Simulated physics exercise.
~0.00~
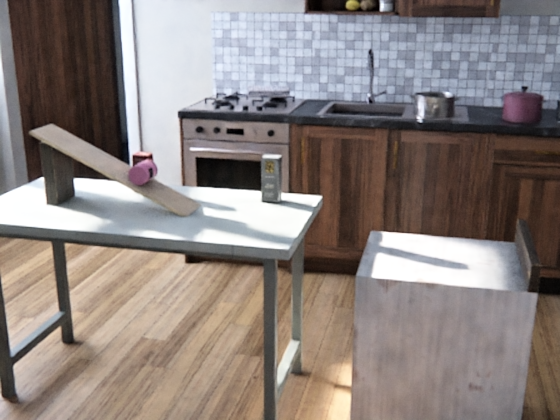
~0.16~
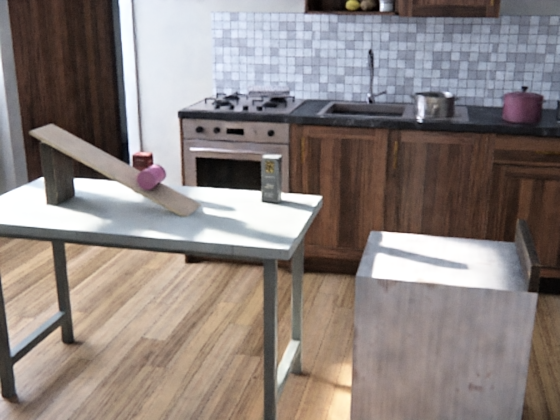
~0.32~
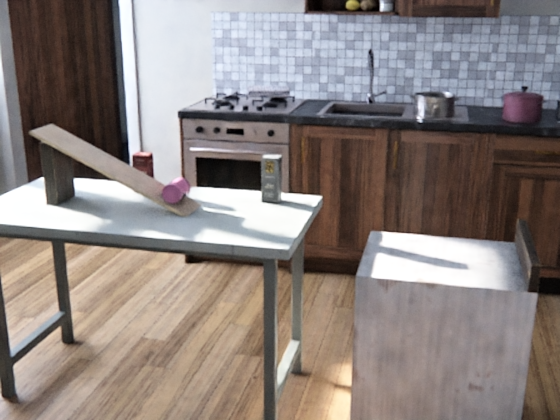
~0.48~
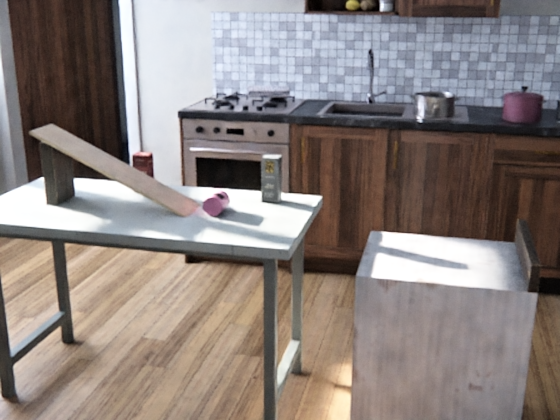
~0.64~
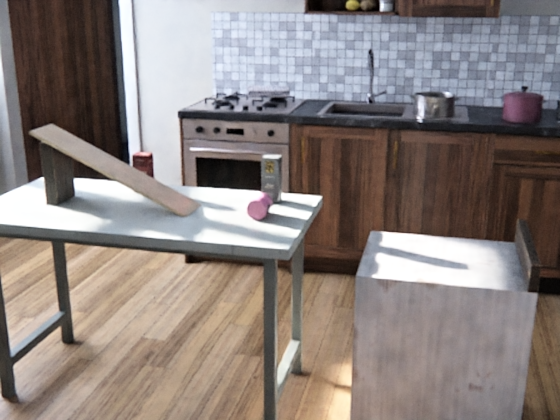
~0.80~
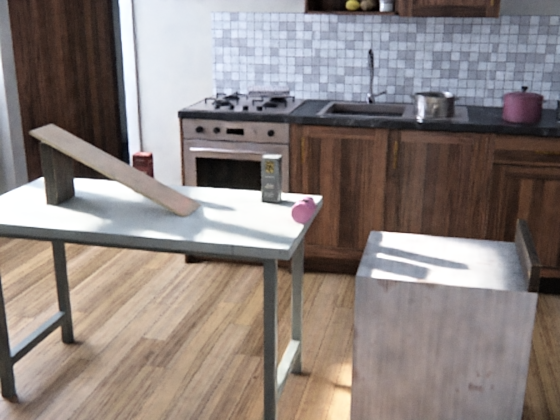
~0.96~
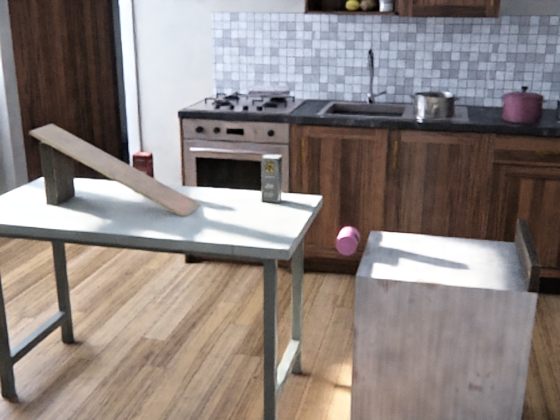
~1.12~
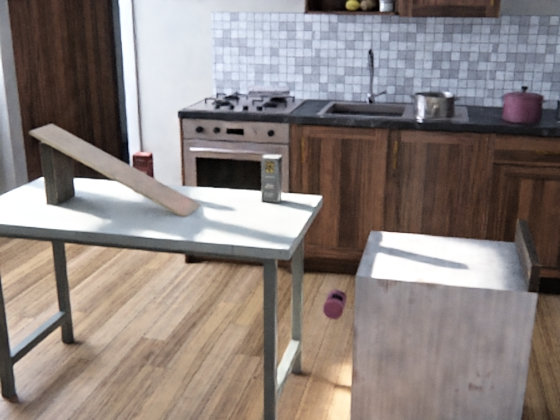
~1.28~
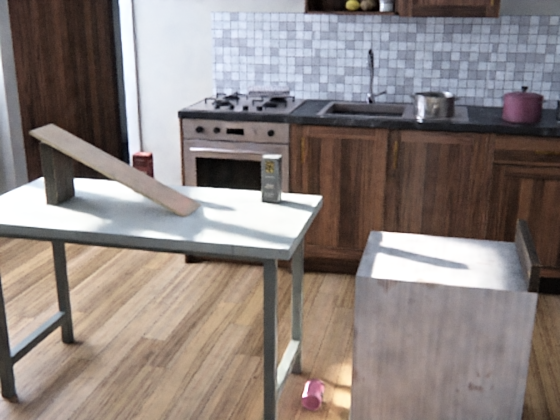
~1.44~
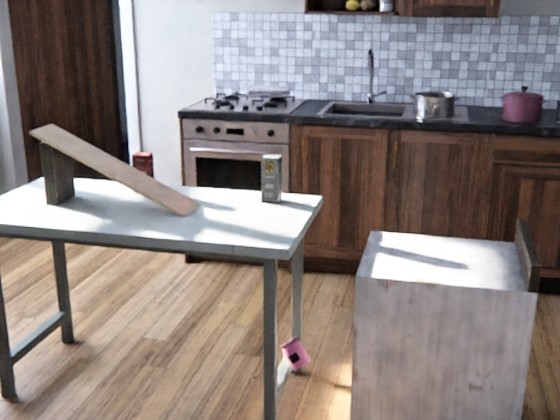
In this clip, a pink jar rolls down a sloping board on a table in a kitchen, continues right past a grey carton and drops off the edge, falling short of the lower block's top and ending tilted near the floor in the gap.
